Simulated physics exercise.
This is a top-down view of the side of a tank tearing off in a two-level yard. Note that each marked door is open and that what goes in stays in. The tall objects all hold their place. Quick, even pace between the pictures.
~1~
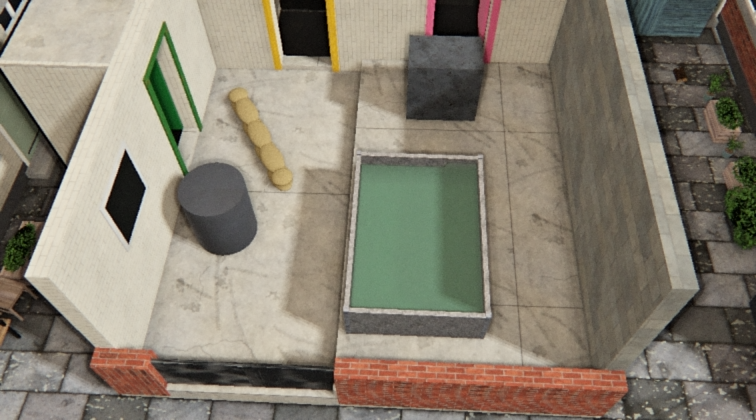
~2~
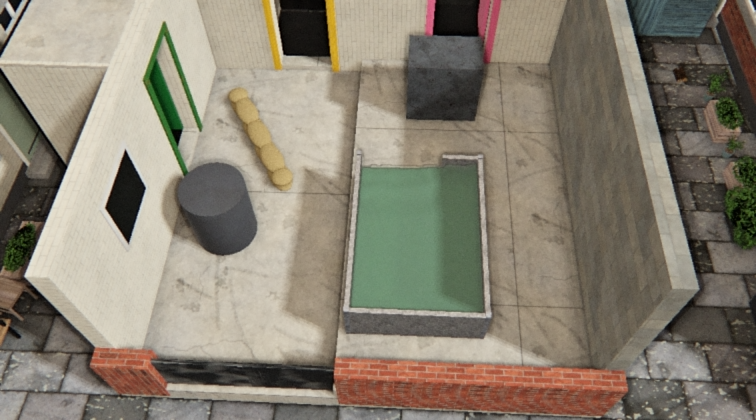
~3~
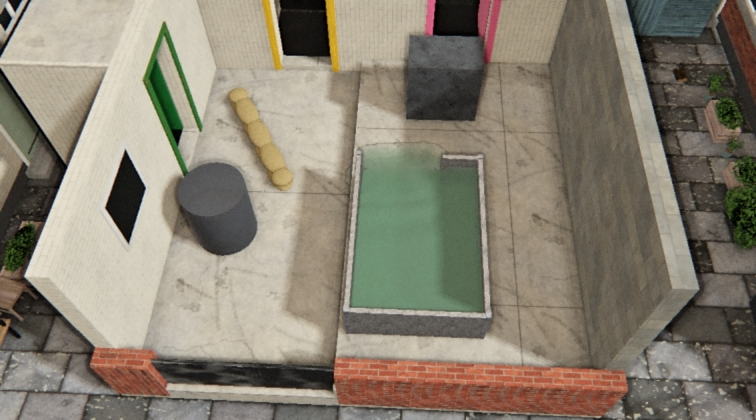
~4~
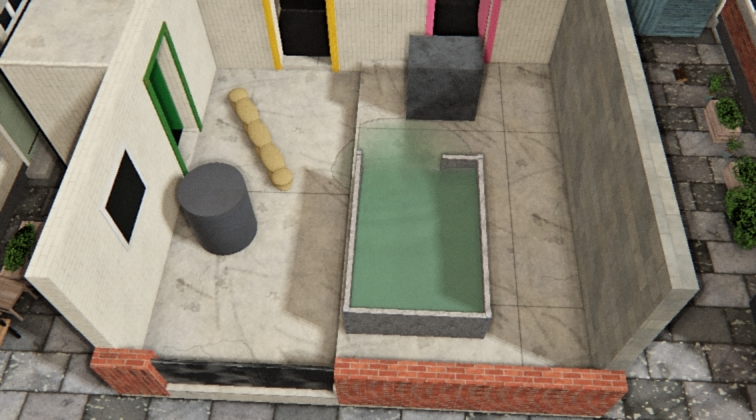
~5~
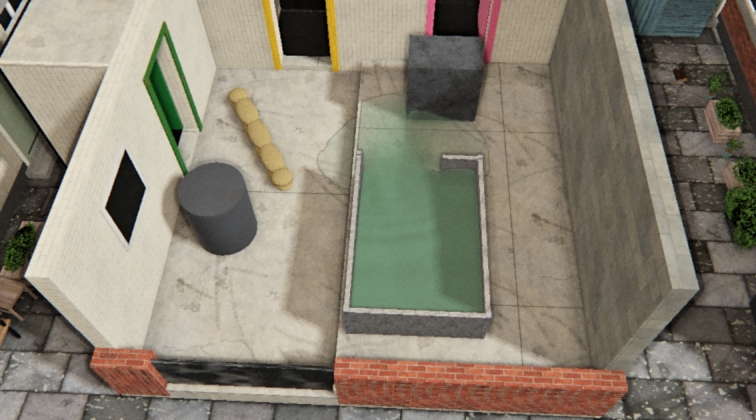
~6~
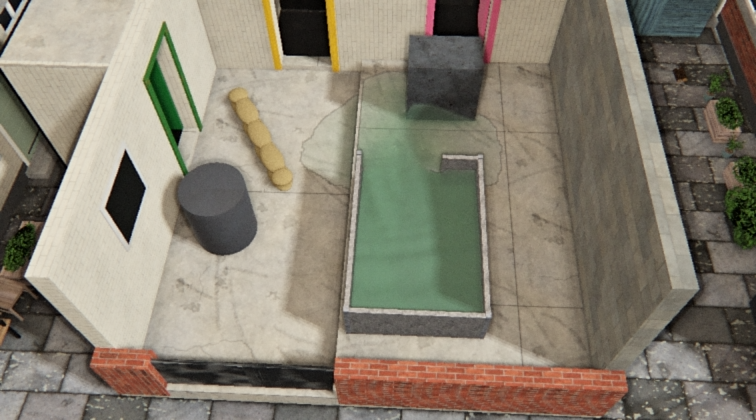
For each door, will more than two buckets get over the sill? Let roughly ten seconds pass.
Outcome: The green door will not go over two buckets. The pink door will not go over two buckets. The yellow door will be deluged.
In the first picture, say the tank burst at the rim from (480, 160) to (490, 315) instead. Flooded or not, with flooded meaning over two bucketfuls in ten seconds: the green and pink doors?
Door by door, the green door doesn't reach it and the pink door exceeds it.
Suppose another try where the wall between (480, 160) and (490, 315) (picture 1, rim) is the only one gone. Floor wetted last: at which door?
I say the one in green.
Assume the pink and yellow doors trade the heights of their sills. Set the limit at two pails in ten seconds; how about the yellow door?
As for the yellow door, it surpasses it.
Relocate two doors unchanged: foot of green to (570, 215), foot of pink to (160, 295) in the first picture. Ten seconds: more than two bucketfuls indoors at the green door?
Note: Green lets in too little.
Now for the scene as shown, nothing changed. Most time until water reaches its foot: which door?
Answer: The green one.
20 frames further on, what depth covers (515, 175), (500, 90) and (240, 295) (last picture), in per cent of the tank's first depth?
Readings in order: Around 4, 6 and 0 %.
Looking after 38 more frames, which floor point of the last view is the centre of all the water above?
Close to pixel (373, 178).
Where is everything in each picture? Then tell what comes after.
The first picture shows the tank at (418, 231) is whole and still.
In the second picture, water pours out on the tank's far side and has run to a hidden place.
In the third picture, water pours out on the tank's far side and has run to (353, 170).
In the fourth picture, water pours out on the tank's far side and has run to (427, 122).
In the fifth picture, the front is at (387, 99), out from the gap on the tank's far side.
In the sixth picture, the front is at (388, 75), out from the gap on the tank's far side.
A moment on, water covers 25 % of the floor; the green door not reached, the pink door wet at the sill, nothing in, the yellow door wet at the sill, nothing in.
Next, water covers 40 % of the floor; the green door not reached, the pink door wet at the sill, nothing in, the yellow door over two buckets in.
Then, water covers 60 % of the floor; the green door wet at the sill, nothing in, the pink door wet at the sill, nothing in, the yellow door over two buckets in.
Later, water covers 90 % of the floor; the green door wet at the sill, nothing in, the pink door under two buckets in, the yellow door far over two buckets in.
In the end, water covers 95 % of the floor; the green door wet at the sill, nothing in, the pink door under two buckets in, the yellow door far over two buckets in.
